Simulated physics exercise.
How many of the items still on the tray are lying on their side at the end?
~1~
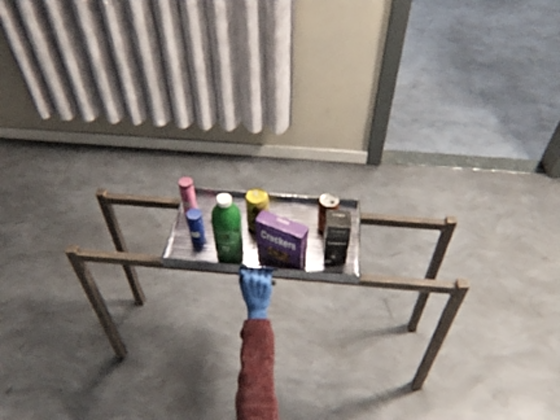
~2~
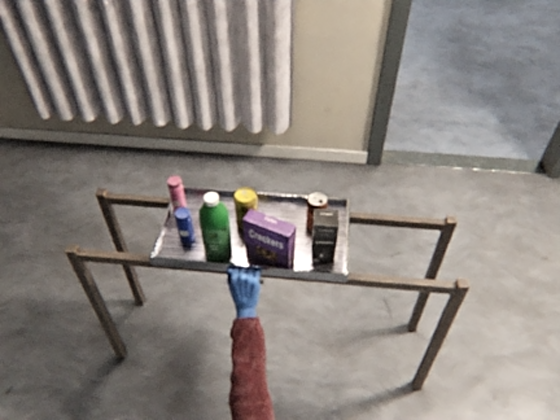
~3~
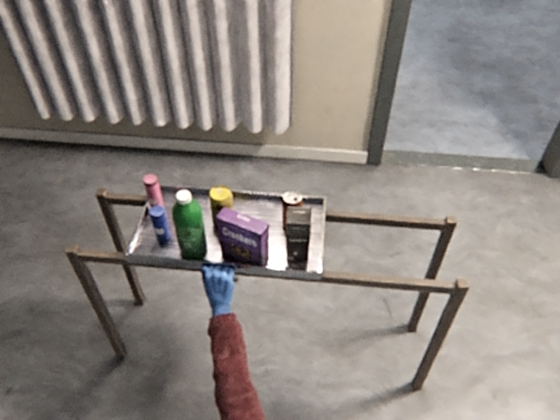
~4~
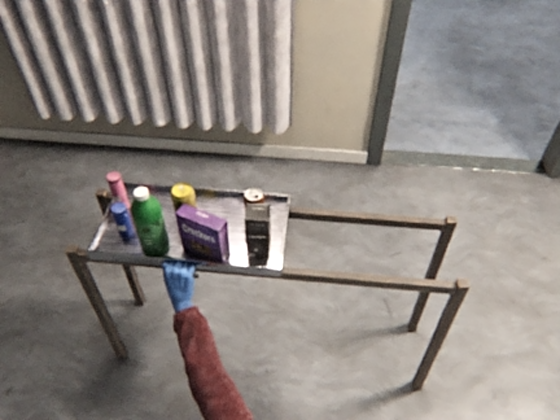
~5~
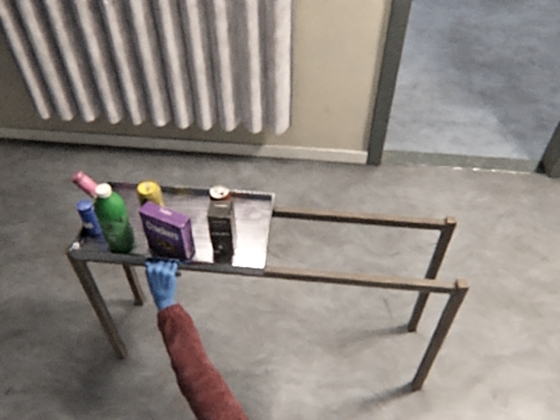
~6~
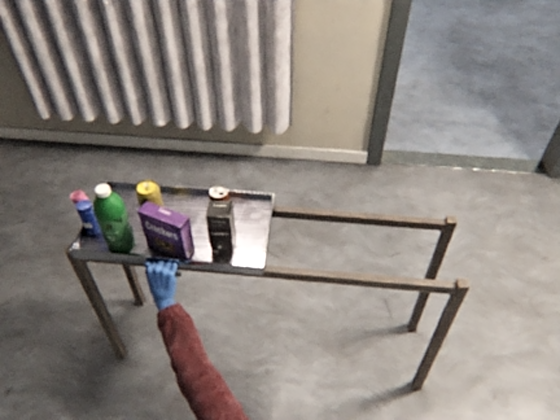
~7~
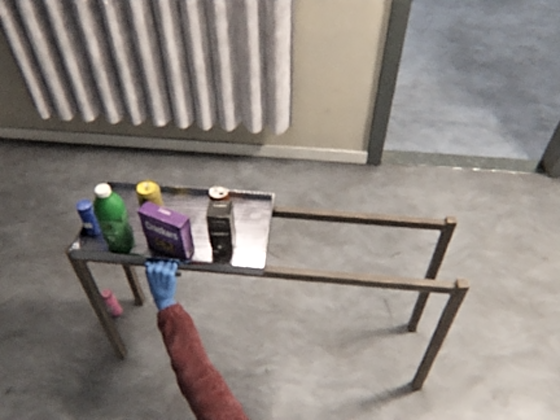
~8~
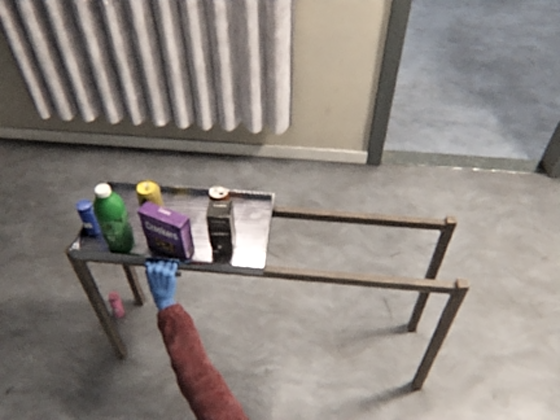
None of them are lying on their side. The six items left on the tray all stand upright, while the pink shaker has gone over the edge to the floor.
